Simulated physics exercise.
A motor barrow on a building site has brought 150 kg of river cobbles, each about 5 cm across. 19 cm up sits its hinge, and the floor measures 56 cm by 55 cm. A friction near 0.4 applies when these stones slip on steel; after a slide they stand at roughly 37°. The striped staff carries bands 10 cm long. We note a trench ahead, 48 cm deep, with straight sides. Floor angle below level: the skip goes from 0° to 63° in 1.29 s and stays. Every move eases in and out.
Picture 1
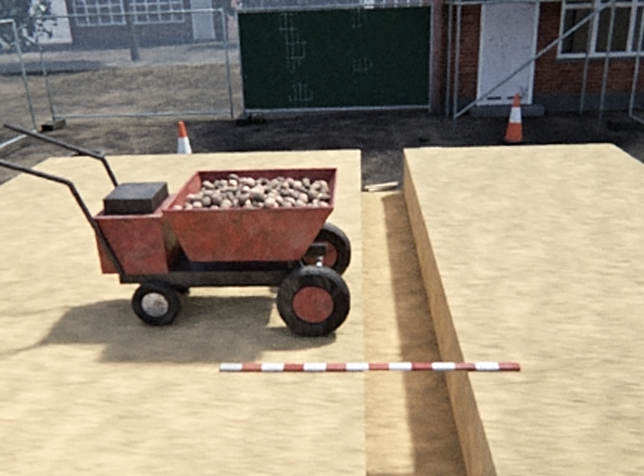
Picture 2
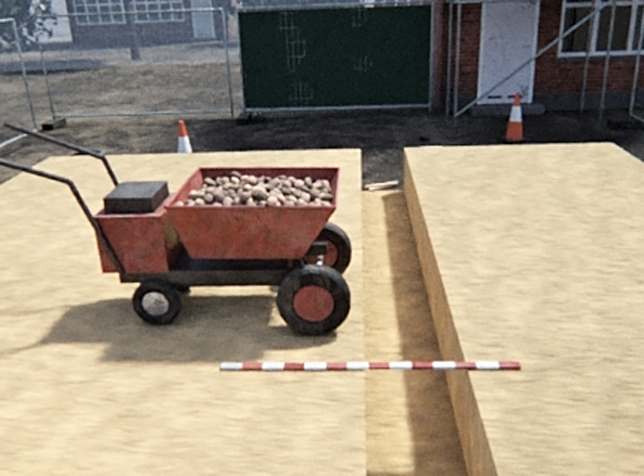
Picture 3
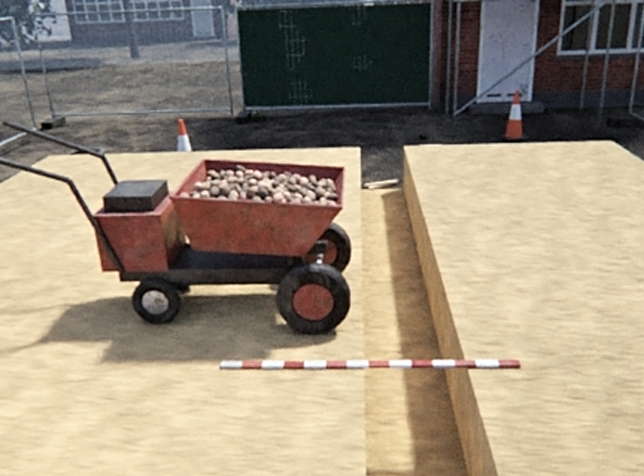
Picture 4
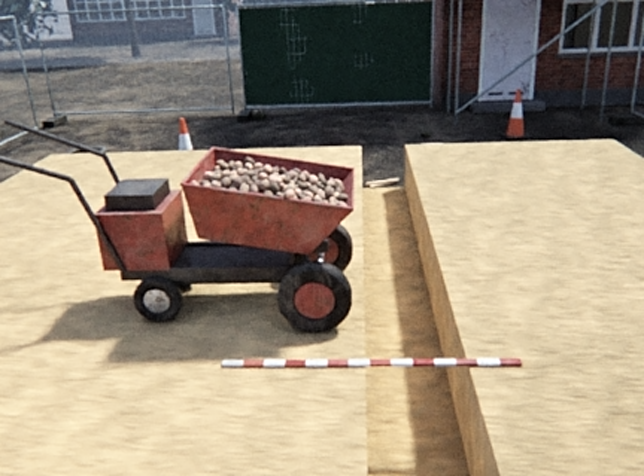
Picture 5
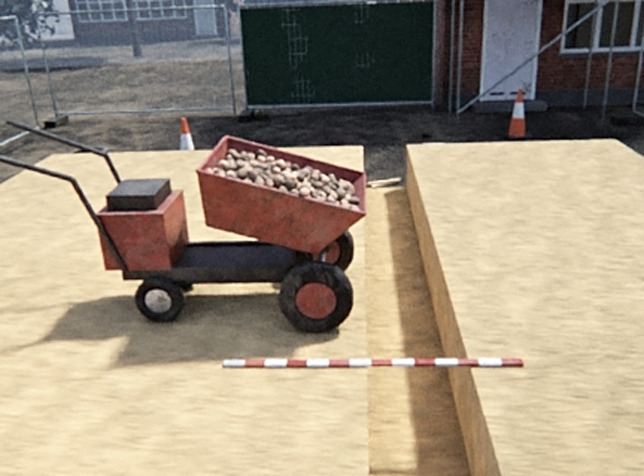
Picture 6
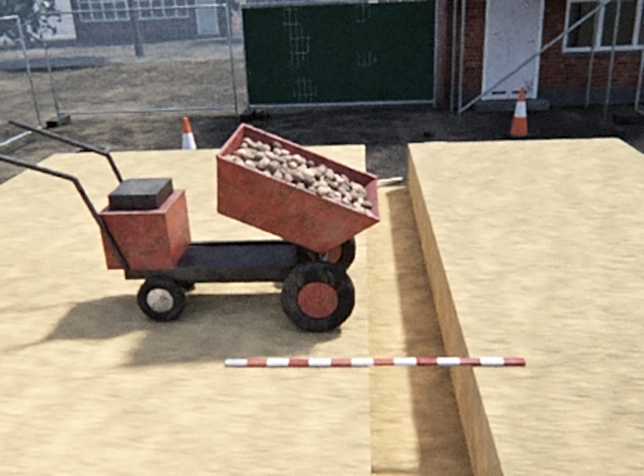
At first, a red motor barrow loaded with river cobbles stands beside a straight-sided trench on a building site, its skip level. The skip then begins to tilt, slowly at first, its left end rising and its right lip moving out over the trench, until it slopes clearly down to the right, cobbles still inside.
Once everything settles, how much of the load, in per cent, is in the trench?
Once it settles, about 47 per cent of the load is there.
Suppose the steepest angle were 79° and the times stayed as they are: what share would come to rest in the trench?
Then close to 60 per cent.
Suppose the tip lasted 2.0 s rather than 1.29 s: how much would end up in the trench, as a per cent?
It would be near 50 percent.
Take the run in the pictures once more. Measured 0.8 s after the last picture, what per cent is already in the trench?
Roughly 15 percent of the load.
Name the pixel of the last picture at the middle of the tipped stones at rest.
Roughly (439, 363), I'd say.
Then, 0.4 s after the last picture the floor is at 53°, 100 % in the skip; the foremost stones are at (410, 236).
Then, 0.8 s after the last picture the floor is at 63°, 78 % in the skip, 16 % in the trench, 6 % past the trench; the foremost stones are at (488, 297).
Then, 1.2 s after the last picture the floor is at 63°, 54 % in the skip, 24 % in the trench, 22 % past the trench; the foremost stones are at (561, 298).
Then, 3.2 s after the last picture the floor is at 63°, 29 % in the skip, 47 % in the trench, 23 % past the trench; the foremost stones are at (616, 280).
